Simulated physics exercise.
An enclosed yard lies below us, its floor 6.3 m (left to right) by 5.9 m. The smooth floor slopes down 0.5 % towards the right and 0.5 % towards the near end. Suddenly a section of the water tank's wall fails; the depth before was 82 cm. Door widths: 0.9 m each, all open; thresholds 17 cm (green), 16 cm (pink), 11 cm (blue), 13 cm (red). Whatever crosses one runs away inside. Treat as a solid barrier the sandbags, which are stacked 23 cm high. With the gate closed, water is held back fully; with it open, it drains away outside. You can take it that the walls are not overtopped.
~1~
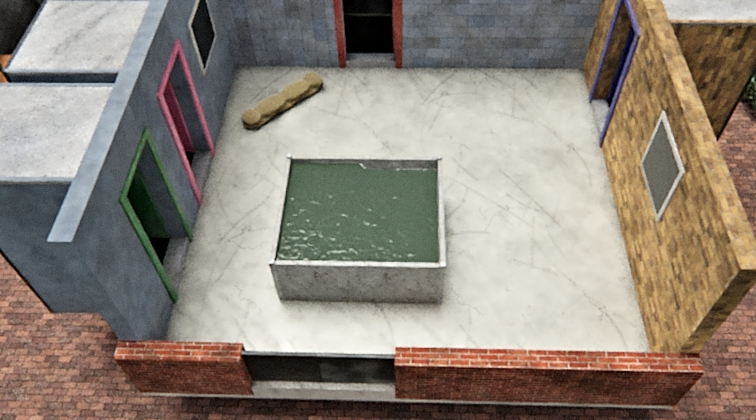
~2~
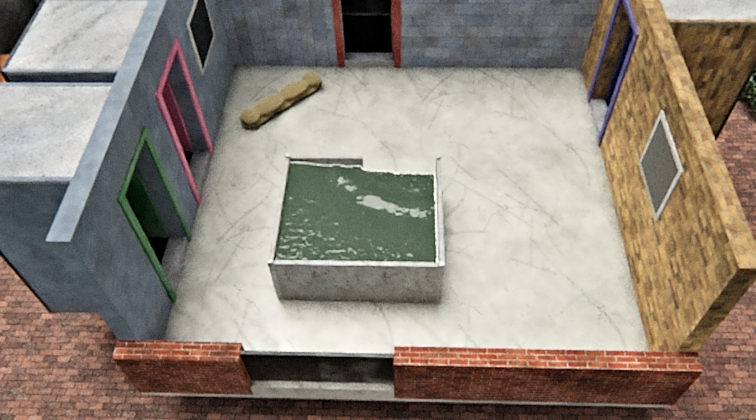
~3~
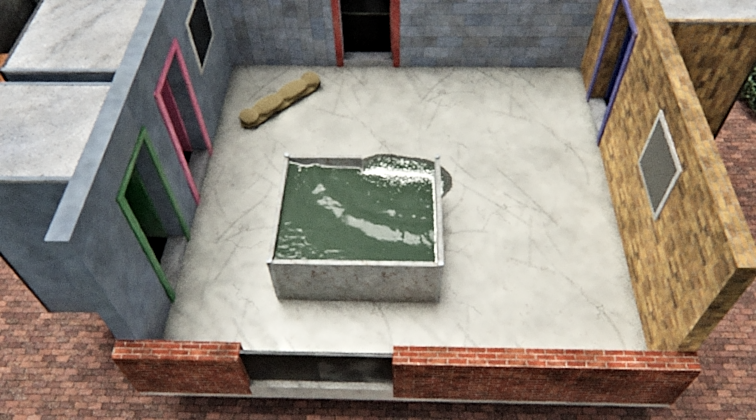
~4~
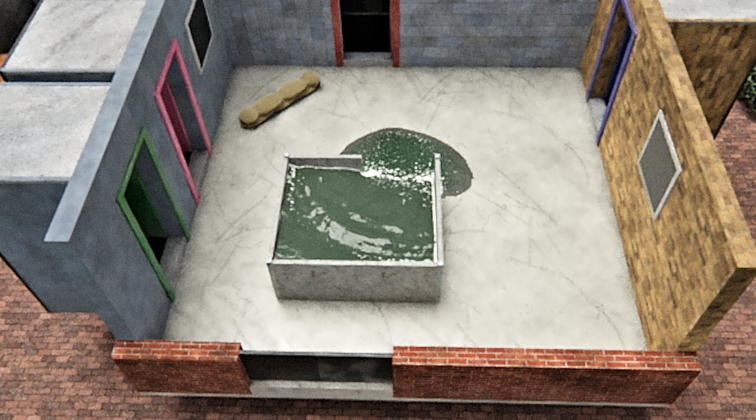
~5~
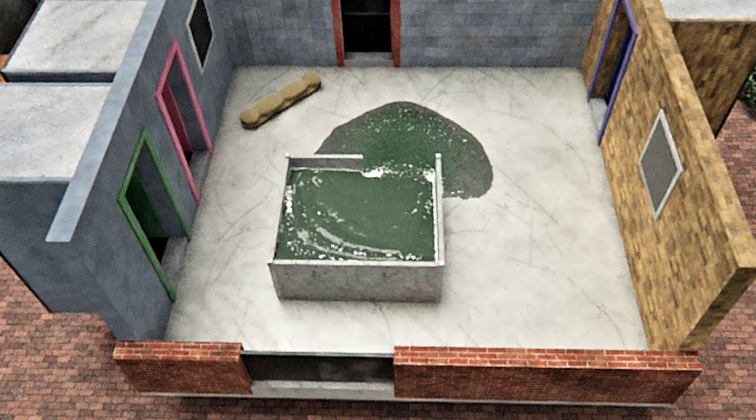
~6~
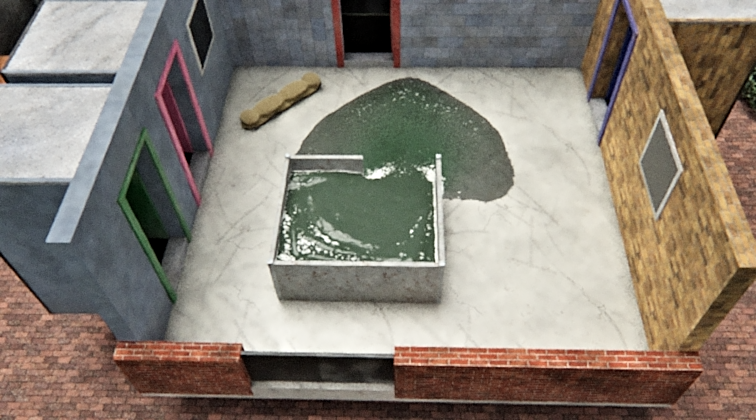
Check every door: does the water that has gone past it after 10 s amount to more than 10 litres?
Green door: The inflow ends up lower than the cap, pink door: The inflow ends up lower than the cap, blue door: The inflow ends up higher than the cap, red door: The inflow ends up higher than the cap.
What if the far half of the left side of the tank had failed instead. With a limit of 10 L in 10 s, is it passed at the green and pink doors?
Compared with that limit, green goes higher while pink goes higher.
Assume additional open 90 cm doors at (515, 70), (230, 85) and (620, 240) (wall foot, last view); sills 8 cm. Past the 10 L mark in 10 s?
Taking them in order, the first gets enough, the second enough and the third too little.
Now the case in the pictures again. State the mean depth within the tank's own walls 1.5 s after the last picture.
Mean depth: About 41 cm.
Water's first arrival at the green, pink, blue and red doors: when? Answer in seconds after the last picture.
Green: 3.8 s; pink: 1.8 s; blue: 1.1 s; red: 0.2 s.
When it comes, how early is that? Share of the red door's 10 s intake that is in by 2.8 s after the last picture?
Some 85 per cent by then.
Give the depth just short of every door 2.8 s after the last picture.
Measured in centimetres, the green door gives 0, the pink door 4, the blue door 16 and the red door 20.
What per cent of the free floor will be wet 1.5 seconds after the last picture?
Around 40 per cent.
Then, 0.7 s after the last picture water covers 35 % of the floor and is deepest (38 cm) near (411, 186); green door not reached, pink door not reached, blue door not reached, red door 12 cm at the sill, 25 L in.
Then, 1.5 s after the last picture water covers 40 % of the floor and is deepest (47 cm) near (573, 72); green door not reached, pink door not reached, blue door 13 cm at the sill, 2 L in, red door 28 cm at the sill, 98 L in.
Then, 2.8 s after the last picture water covers 50 % of the floor and is deepest (26 cm) near (574, 79); green door not reached, pink door 4 cm at the sill, 0 L in, blue door 16 cm at the sill, 23 L in, red door 20 cm at the sill, 170 L in.
Then, 5.3 s after the last picture water covers 90 % of the floor and is deepest (18 cm) near (628, 377); green door 3 cm at the sill, 0 L in, pink door 3 cm at the sill, 0 L in, blue door 15 cm at the sill, 57 L in, red door 13 cm at the sill, 194 L in.
Then, 9.3 s after the last picture water covers 95 % of the floor and is deepest (15 cm) near (383, 372); green door 10 cm at the sill, 0 L in, pink door 3 cm at the sill, 0 L in, blue door 9 cm at the sill, 65 L in, red door 8 cm at the sill, 194 L in.
